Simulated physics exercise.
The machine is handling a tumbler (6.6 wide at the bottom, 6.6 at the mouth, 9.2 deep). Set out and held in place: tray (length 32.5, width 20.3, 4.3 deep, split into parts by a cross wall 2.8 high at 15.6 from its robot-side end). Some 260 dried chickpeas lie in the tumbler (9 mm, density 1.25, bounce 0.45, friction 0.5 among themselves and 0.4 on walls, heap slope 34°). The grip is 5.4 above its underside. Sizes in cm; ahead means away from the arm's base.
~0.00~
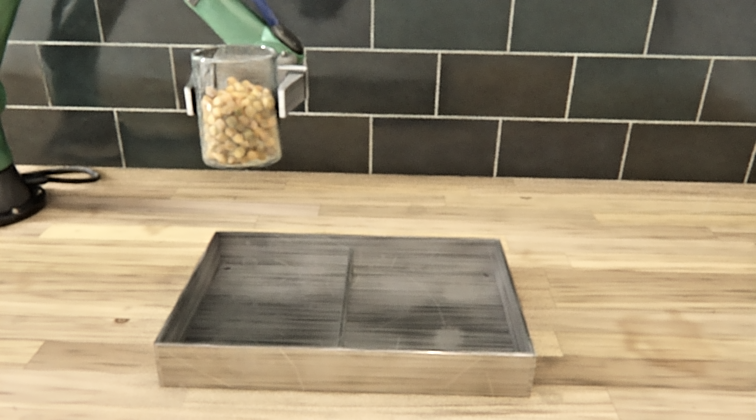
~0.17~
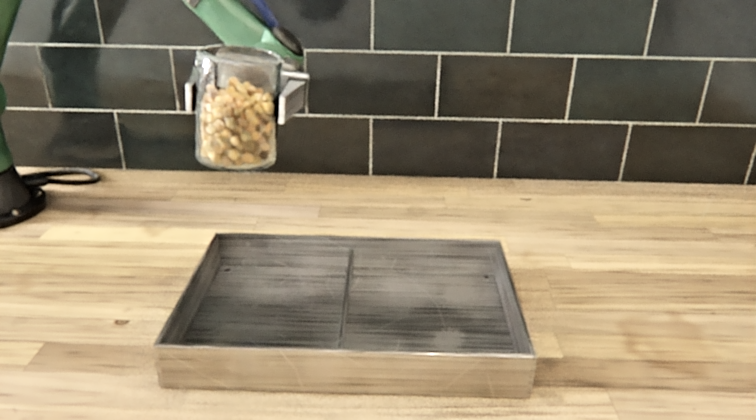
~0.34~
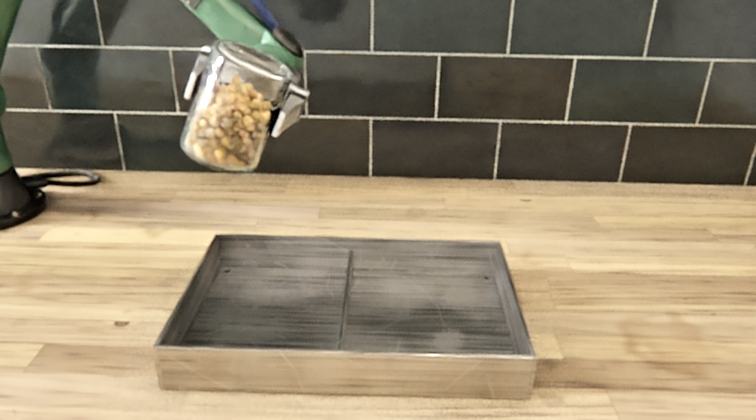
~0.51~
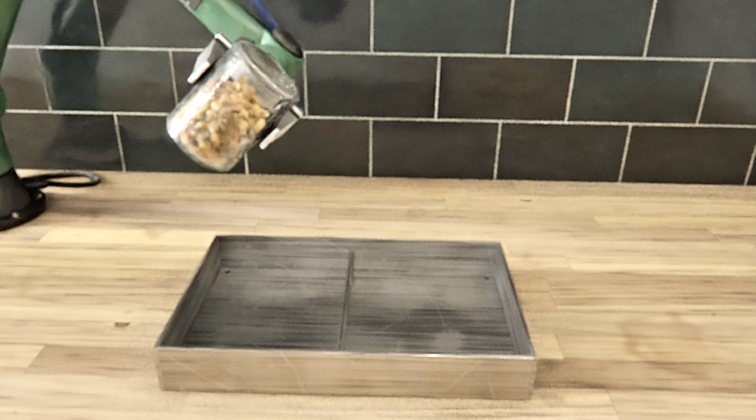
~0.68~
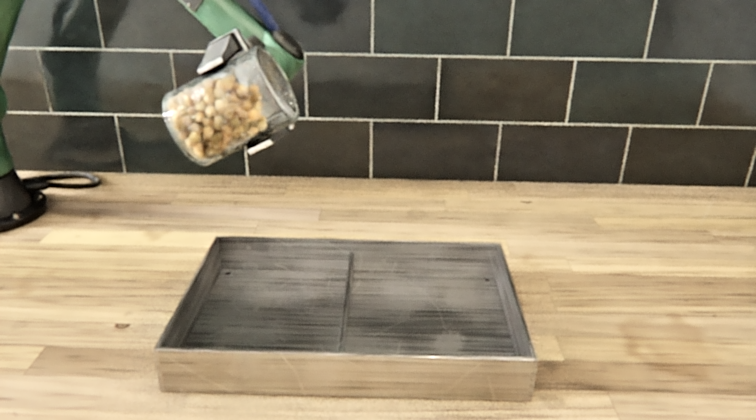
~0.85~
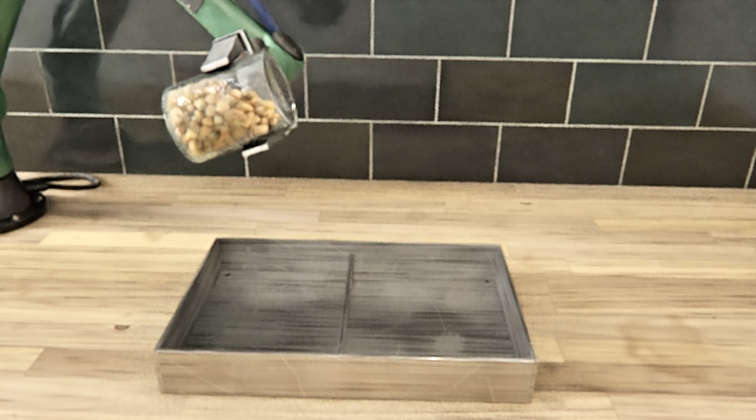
A light wood countertop against a wall of dark, glossy rectangular tiles is seen from the front and slightly above. A shallow grey metal tray with a dividing wall sits in the middle, while at upper left a green robotic arm grips a clear tumbler of pale tan chickpeas. The arm steadily tilts the tumbler, its mouth swinging rightward and the chickpeas shifting inside, while the camera and tray stay still.
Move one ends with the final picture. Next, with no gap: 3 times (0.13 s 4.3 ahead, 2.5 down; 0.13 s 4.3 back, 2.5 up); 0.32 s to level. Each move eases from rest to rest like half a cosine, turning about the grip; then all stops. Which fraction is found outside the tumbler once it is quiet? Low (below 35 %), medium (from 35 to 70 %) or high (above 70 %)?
A low share, below 35 %, ends outside the tumbler.
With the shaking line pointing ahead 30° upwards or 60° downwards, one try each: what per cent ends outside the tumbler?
About 60 and 0 per cent.
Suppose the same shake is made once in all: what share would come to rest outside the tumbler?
Then about 5 per cent.
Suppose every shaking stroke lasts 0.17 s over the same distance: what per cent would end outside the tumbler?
In that case some 5 per cent.
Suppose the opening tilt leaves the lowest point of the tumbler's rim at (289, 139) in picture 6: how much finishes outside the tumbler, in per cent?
Some 60 per cent.
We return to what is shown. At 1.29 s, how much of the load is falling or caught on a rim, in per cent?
Some 0 per cent.
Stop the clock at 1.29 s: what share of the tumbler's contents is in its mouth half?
Some 40 per cent.
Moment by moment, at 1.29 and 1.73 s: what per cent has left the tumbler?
About 5, 15.
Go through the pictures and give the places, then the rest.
The first frame shows tumbler middle at (239, 108), level; upper third of the load around (238, 106), from x 205 to 275, top at y 85; 256 in the tumbler.
The second frame shows tumbler middle at (238, 109), tilted 7° forward; upper third of the load around (238, 108), from x 205 to 270, top at y 85.
The third frame shows tumbler middle at (235, 110), tilted 24° forward; upper third of the load around (227, 107), from x 190 to 270, top at y 85.
The fourth frame shows tumbler middle at (232, 109), tilted 45° forward; upper third of the load around (219, 102), from x 180 to 260, top at y 80.
The fifth frame shows tumbler middle at (231, 108), tilted 62° forward; upper third of the load around (212, 99), from x 175 to 260, top at y 80.
The sixth frame shows tumbler middle at (231, 108), tilted 69° forward; upper third of the load around (210, 99), from x 175 to 270, top at y 80; 256 in the tumbler.
By 1.29 s, tilted 69° forward, highest piece 23 above the table; 243 in the tumbler, 7 in the far-side part, 6 in the robot-side part.
By 1.73 s, tilted 54° forward, highest piece 24 above the table; 221 in the tumbler, 15 in the robot-side part, 11 in the far-side part, 9 in flight or on a rim.
By 2.15 s, level, highest piece 26 above the table; 221 in the tumbler, 22 in the robot-side part, 13 in the far-side part.
By 3.20 s, level, highest piece 26 above the table; 221 in the tumbler, 22 in the robot-side part, 13 in the far-side part.
Final count, 221 in the tumbler, 22 in the robot-side part, 13 in the far-side part. That is 14 % outside the tumbler.
